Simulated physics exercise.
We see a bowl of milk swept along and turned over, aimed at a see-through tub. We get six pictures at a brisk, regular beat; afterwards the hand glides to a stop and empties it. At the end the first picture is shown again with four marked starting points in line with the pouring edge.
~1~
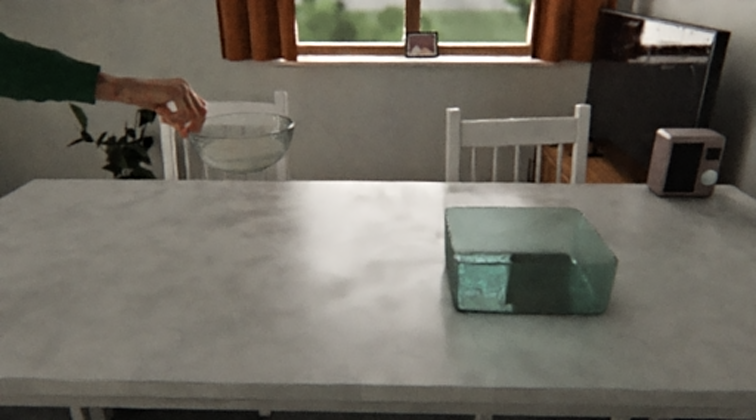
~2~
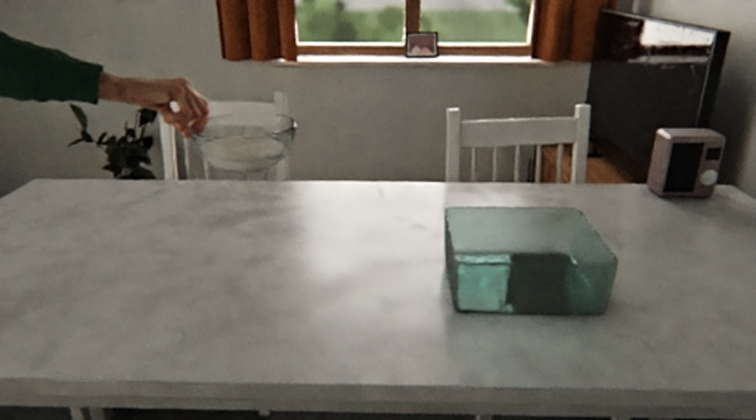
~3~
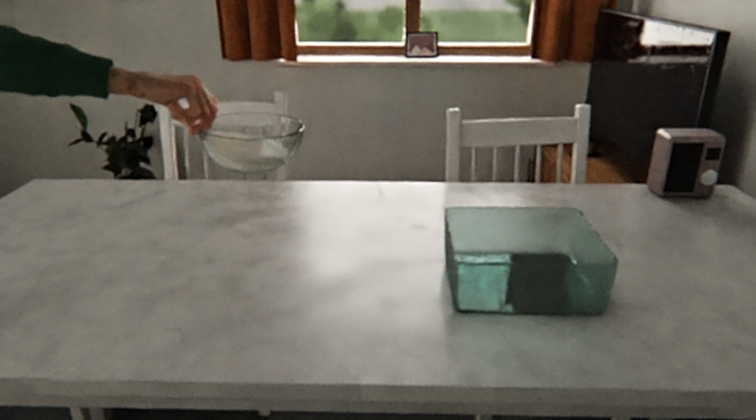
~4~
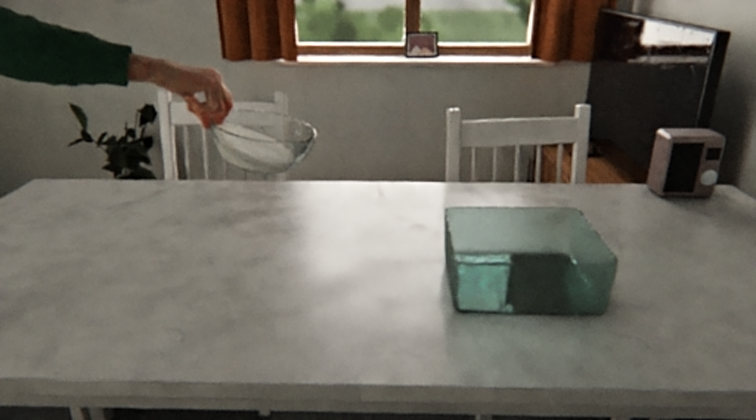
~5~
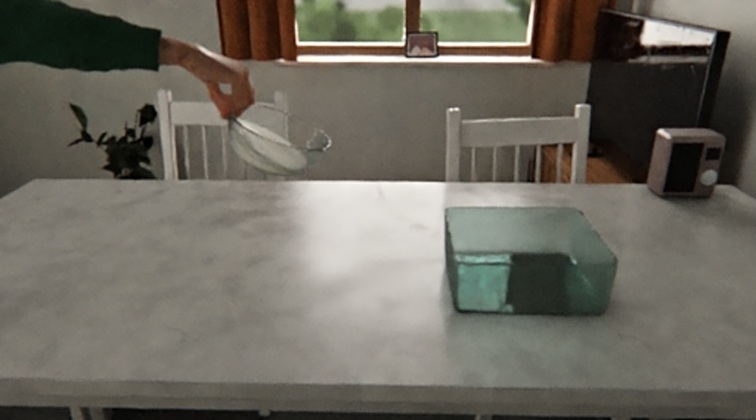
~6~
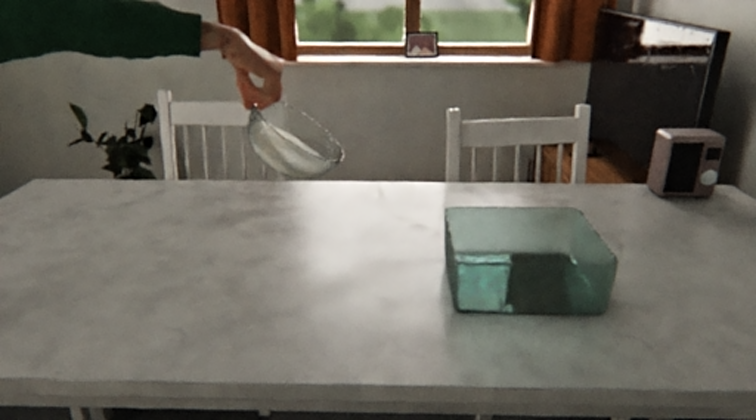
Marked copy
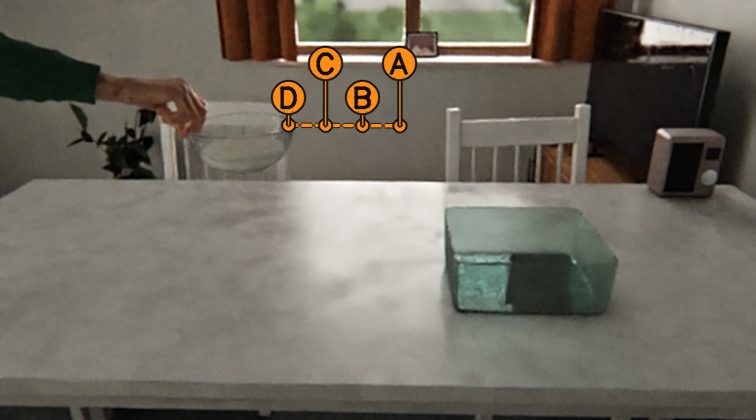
A glass bowl of milk, held at its rim by a hand in a green sleeve, moves rightward above a pale table and gradually tilts down to the right, while a see-through tub sits still on the tabletop.
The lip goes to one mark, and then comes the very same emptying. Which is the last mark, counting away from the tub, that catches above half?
Take C.
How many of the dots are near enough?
Three of the four.
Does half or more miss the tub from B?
No.
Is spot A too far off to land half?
No, that is safe.
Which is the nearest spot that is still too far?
That would be D.
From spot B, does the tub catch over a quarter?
Yes, it does.
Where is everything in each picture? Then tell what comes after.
Upright, lip at (291, 125); tub from (453, 310) to (606, 312); nothing has left yet.
Upright, lip at (293, 125); nothing has left yet.
Tipped about 3°, lip at (301, 128); nothing has left yet.
Tipped about 11°, lip at (314, 134); nothing has left yet.
Tipped about 22°, lip at (329, 144); nothing has left yet.
Tipped about 35°, lip at (342, 156); nothing has left yet.
On the marked copy, A at (399, 125); B at (362, 125); C at (325, 125); D at (288, 125).
For spot A, about 89 % lands in the tub, 8 % falls short and 3 % goes beside or beyond.
For spot B, about 75 % lands in the tub, 4 % falls short and 21 % goes beside or beyond.
For spot C, about 71 % lands in the tub, 14 % falls short and 15 % goes beside or beyond.
For spot D, about 20 % lands in the tub, 76 % falls short and 4 % goes beside or beyond.
